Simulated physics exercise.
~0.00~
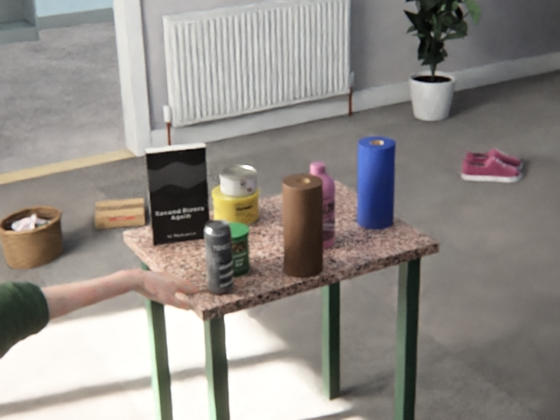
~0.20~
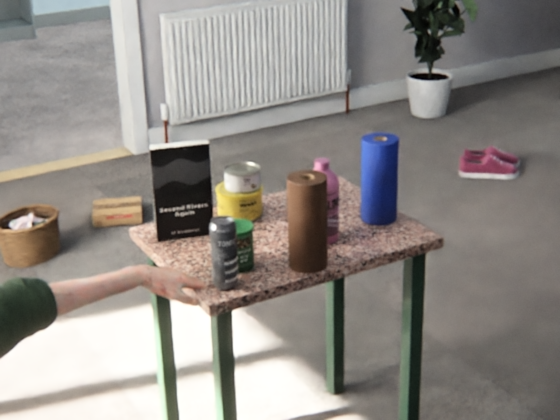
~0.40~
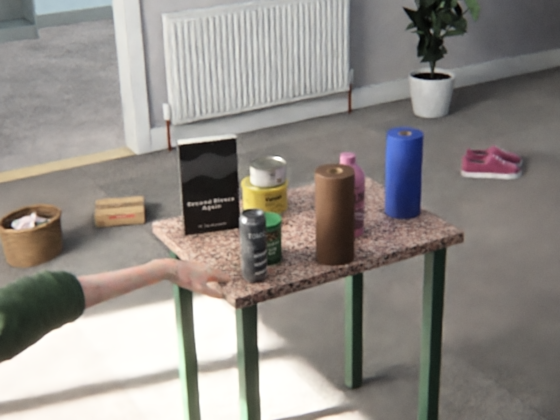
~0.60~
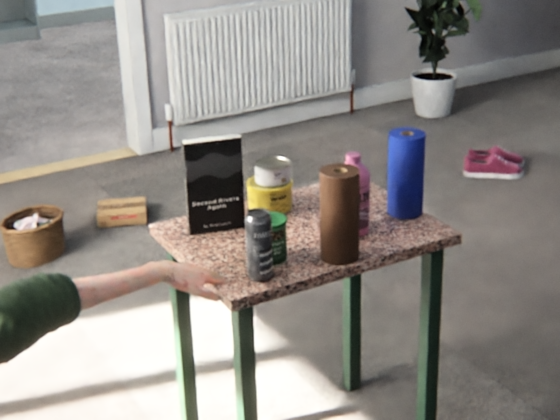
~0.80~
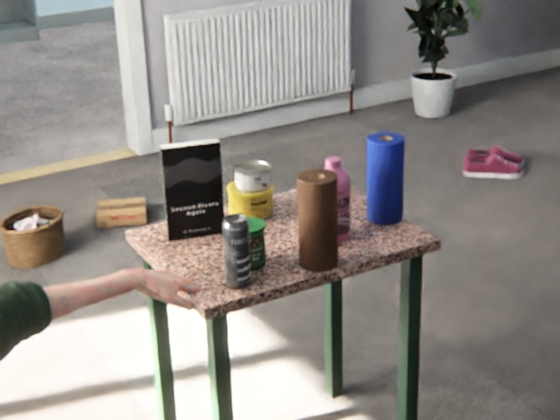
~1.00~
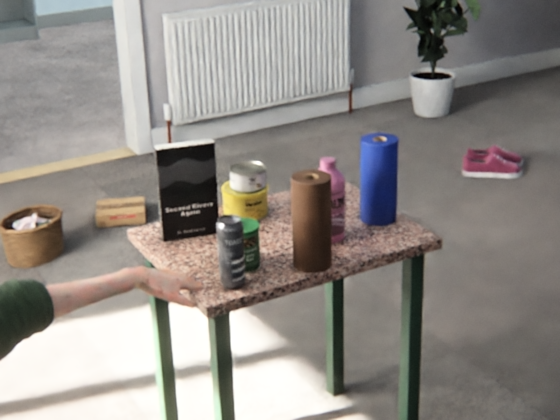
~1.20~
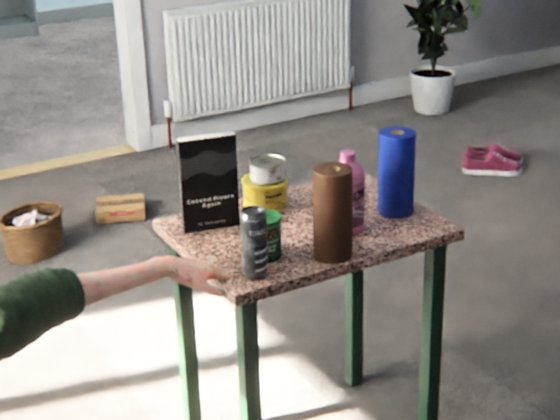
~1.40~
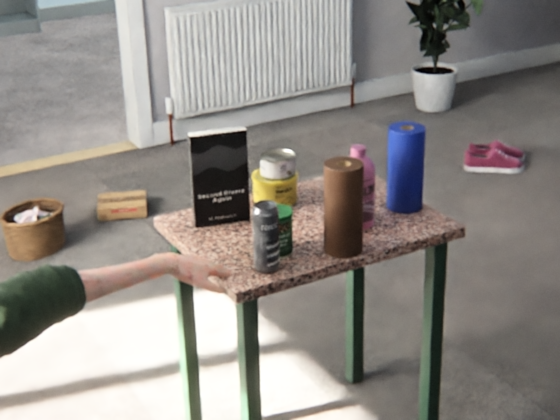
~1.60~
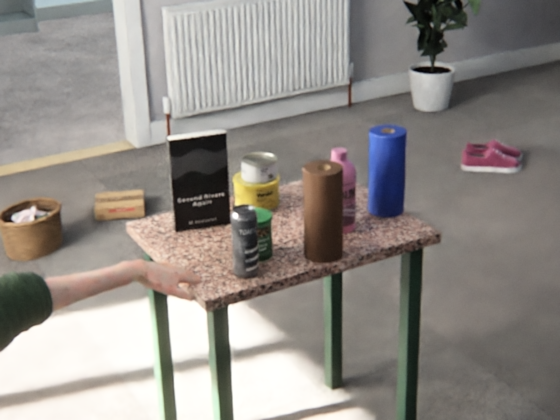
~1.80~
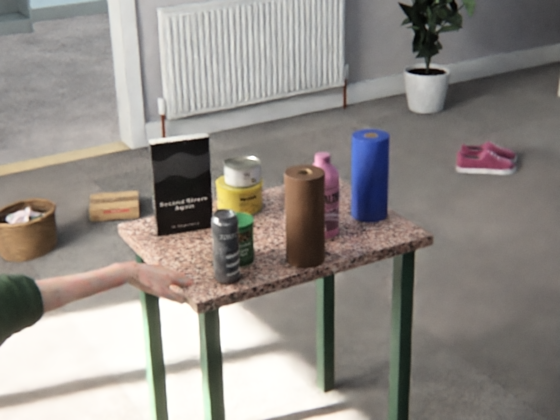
A hand in a green sleeve rests against the left edge of a speckled side table with green legs, which holds a black book, a brown roll, a blue roll, a pink bottle, a grey can and several tubs and tins. The arm shoves the table a short way to the right, and everything on top rides along. The table then slides back to the left, goes right again, and finally returns left, with the hand staying at its edge. At the end it stands near where it began, with the book, can and all the other items still upright.
